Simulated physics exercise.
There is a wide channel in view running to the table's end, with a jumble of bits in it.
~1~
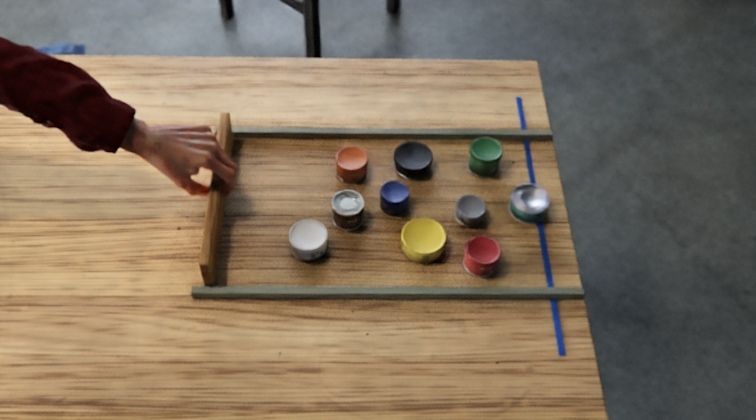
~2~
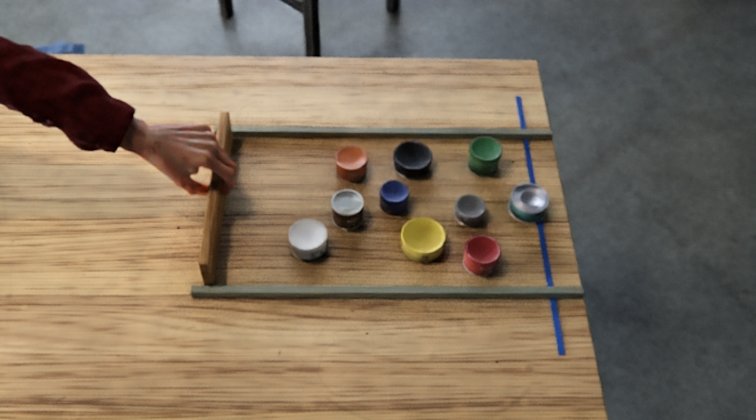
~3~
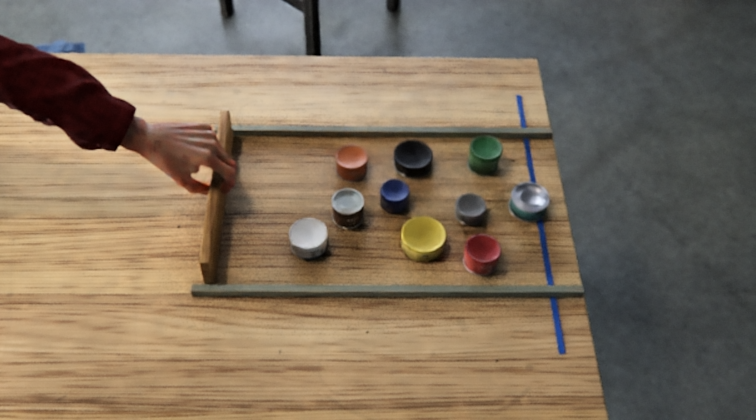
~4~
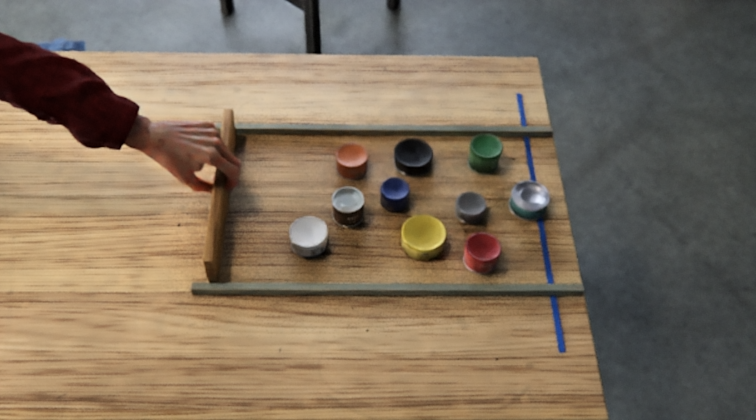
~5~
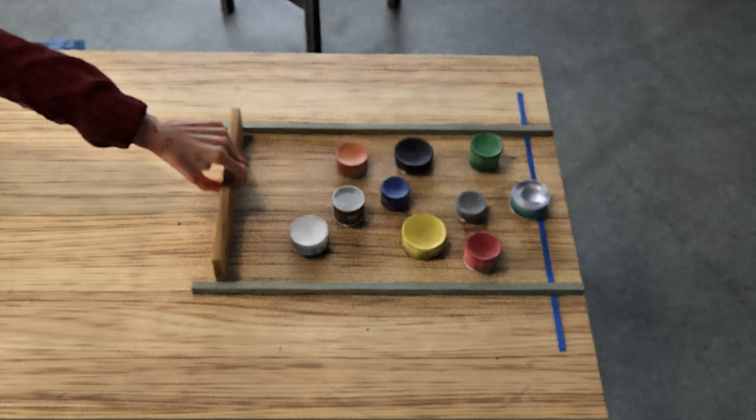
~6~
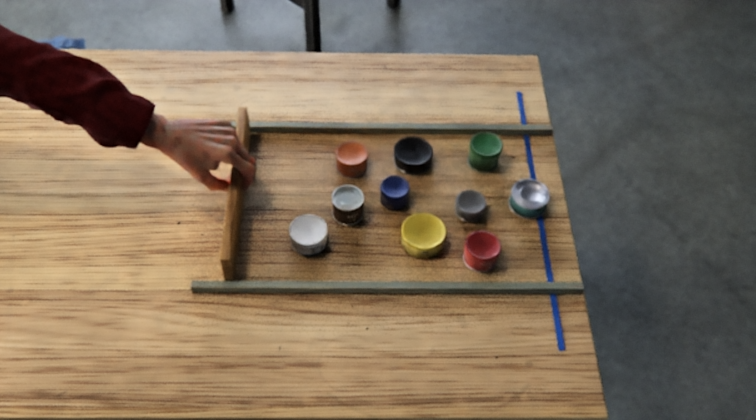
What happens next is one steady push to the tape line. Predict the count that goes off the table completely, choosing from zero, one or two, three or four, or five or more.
The count is five or more.
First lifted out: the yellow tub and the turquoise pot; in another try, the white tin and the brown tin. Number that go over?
The number fallen is 3, and in the other try 3.
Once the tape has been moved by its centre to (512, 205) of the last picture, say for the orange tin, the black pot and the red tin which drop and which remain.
In short: Orange tin safe, black pot safe, red tin safe.
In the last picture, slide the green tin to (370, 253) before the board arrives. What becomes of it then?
From that start, the object then is safe.
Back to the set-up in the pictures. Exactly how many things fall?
The number that fall is 5.
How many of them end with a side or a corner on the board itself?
The count is 5.
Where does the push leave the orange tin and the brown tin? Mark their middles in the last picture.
Final positions - orange tin around (549, 162), brown tin around (556, 207).
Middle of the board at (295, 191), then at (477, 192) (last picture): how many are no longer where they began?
Tally: 1; 10.
Early on, none off yet; turquoise pot at rest near (529, 199); green tin at rest near (485, 153); red tin at rest near (482, 251).
A while later, none off yet; turquoise pot at rest near (529, 199); green tin moving near (491, 152); red tin travelled a little near (498, 257).
Further along, none off yet; turquoise pot travelled about its own width near (559, 194); green tin travelled well along near (545, 157); red tin travelled about its own width near (526, 265).
Finally, the number that fall off is five or more; lost, black pot, yellow tub, grey pot, green tin and turquoise pot.
